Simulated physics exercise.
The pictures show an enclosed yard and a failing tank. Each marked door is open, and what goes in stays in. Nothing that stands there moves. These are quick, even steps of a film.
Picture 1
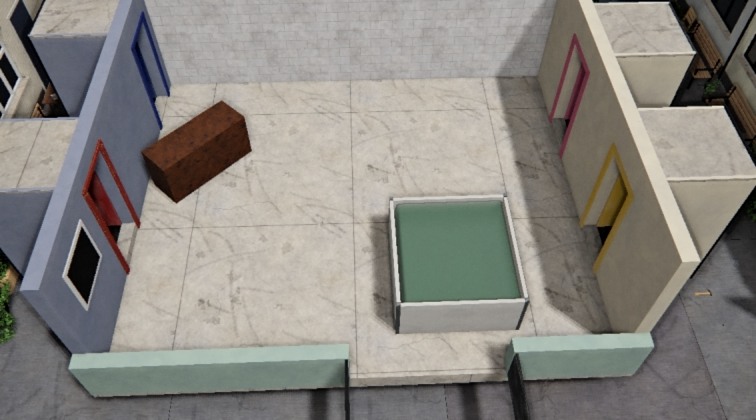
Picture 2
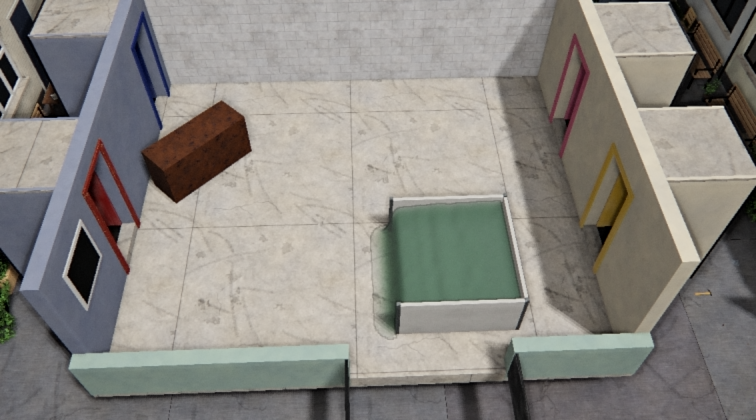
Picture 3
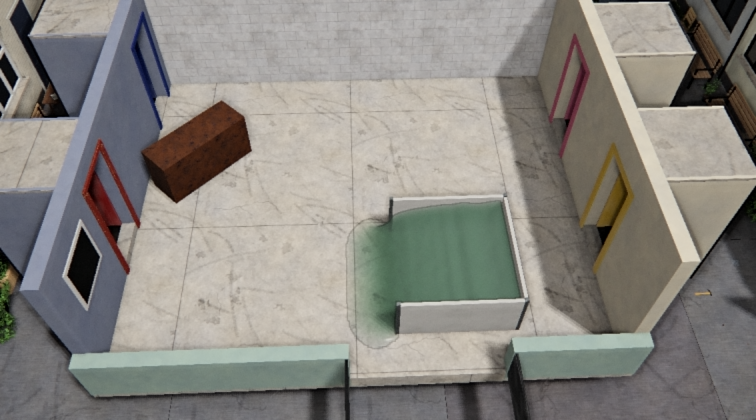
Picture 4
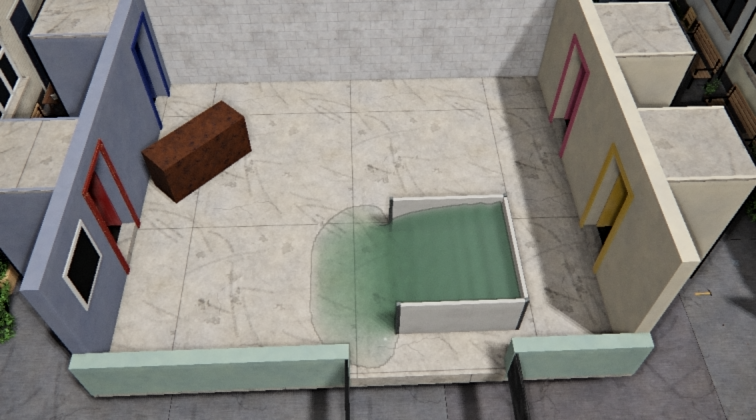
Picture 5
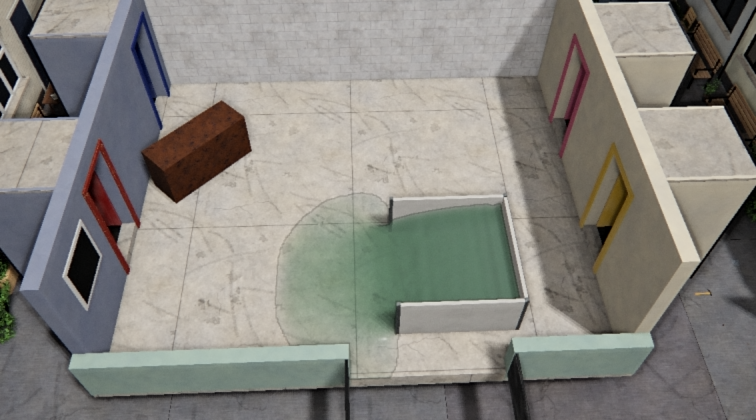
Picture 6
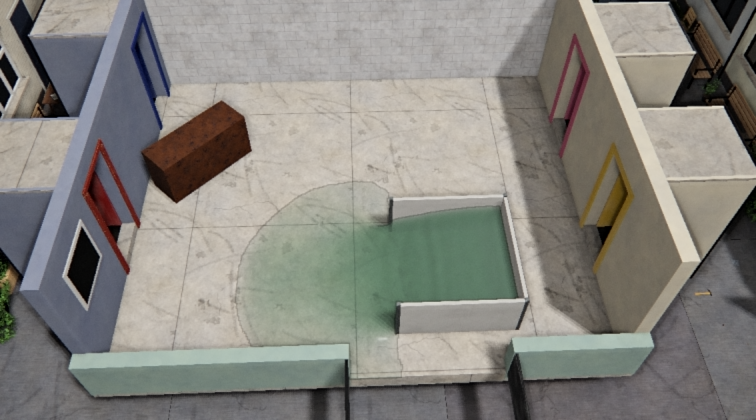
Green water sits still in a square, white-walled tank on the marble floor of an enclosed yard, then pours out to the left as the tank's left side opens. It spreads across the floor in a widening, thinning rounded sheet toward the red-framed door, while the brown block stays put.
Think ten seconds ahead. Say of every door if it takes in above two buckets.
One by one: The blue door holds within the limit; the pink door holds within the limit; the yellow door holds within the limit; the red door floods.
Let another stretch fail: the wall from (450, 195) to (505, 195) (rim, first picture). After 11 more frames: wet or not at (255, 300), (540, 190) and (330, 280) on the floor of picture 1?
In that order: Clear, covered, not flooded.
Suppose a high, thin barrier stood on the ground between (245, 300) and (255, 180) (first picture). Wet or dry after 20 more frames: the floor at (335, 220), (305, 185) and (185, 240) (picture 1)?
In that order: Wet, under water, under water.
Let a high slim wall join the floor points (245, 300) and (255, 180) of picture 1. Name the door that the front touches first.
First comes the red door.
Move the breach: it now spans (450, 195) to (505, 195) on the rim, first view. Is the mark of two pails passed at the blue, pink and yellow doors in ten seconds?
The blue one passes that mark, the pink one passes that mark, the yellow one stays under.
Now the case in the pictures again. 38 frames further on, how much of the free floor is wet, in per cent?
Close to 65 %.
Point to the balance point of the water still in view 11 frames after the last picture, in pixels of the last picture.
Near (288, 276).
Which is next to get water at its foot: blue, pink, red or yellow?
It is the red one.
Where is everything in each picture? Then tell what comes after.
The first picture shows the tank at (455, 250) is whole and still.
In the second picture, water pours out at (396, 270) and has run to (387, 228).
In the third picture, the front is at (368, 223), out from the gap at (396, 271).
In the fourth picture, the front is at (345, 214), out from the gap at (395, 272).
In the fifth picture, the front is at (290, 239), out from the gap at (395, 272).
In the sixth picture, water pours out at (395, 273) and has run to (246, 259).
A moment on, water covers 35 % of the floor; the blue door not reached, the pink door not reached, the yellow door not reached, the red door wet at the sill, nothing in.
Next, water covers 40 % of the floor; the blue door not reached, the pink door not reached, the yellow door not reached, the red door over two buckets in.
Then, water covers 45 % of the floor; the blue door wet at the sill, nothing in, the pink door not reached, the yellow door not reached, the red door far over two buckets in.
Later, water covers 65 % of the floor; the blue door under two buckets in, the pink door not reached, the yellow door not reached, the red door far over two buckets in.
In the end, water covers 90 % of the floor; the blue door under two buckets in, the pink door wet at the sill, nothing in, the yellow door wet at the sill, nothing in, the red door far over two buckets in.
